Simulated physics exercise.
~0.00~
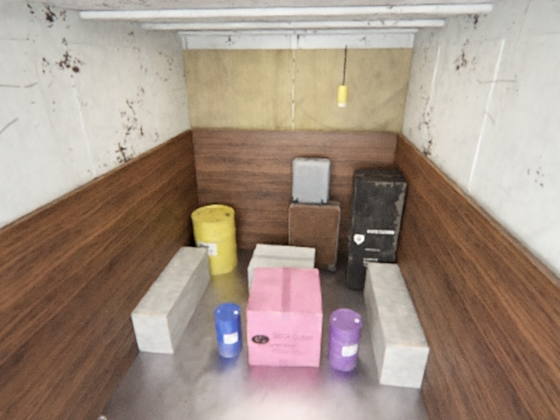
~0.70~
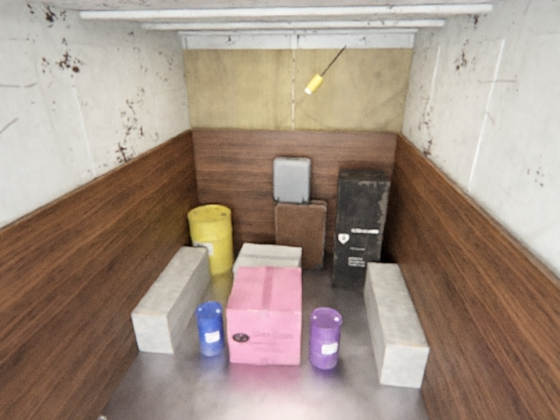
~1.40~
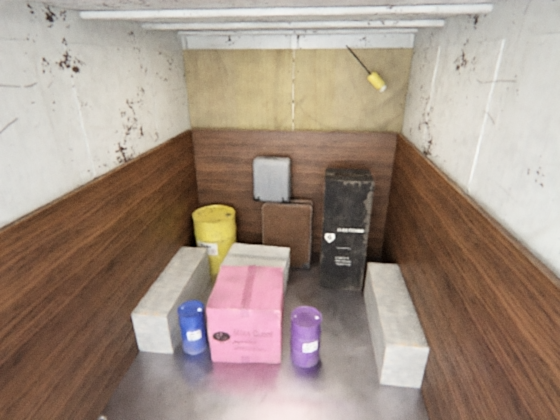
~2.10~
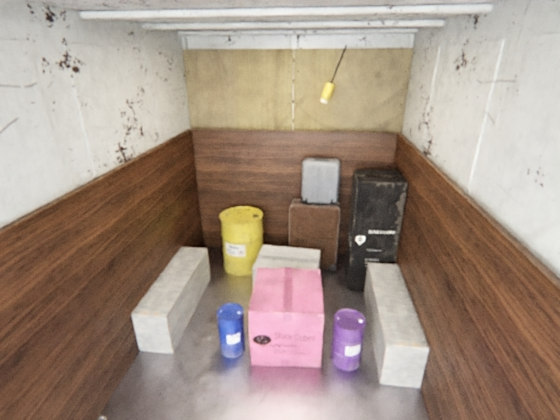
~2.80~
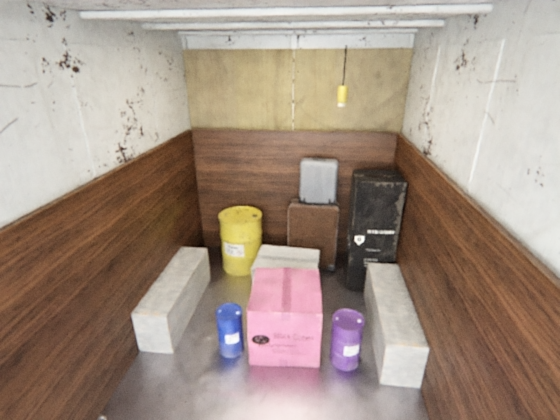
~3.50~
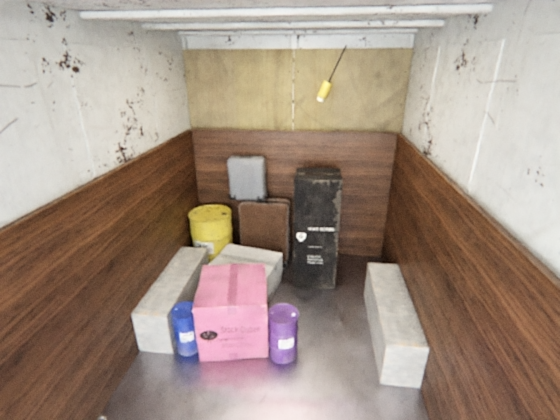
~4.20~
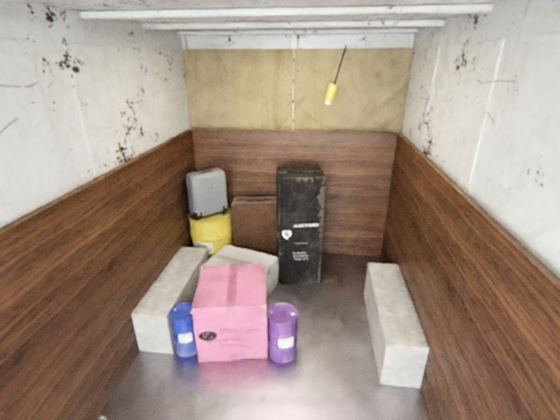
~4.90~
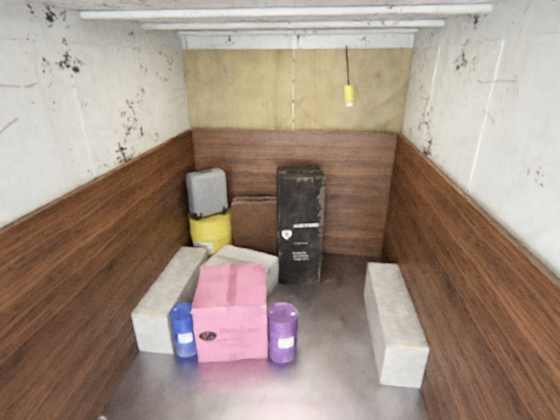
Black box, cases, cartons and canisters in a van's load bay sliding left, back right, then farther left and staying there.
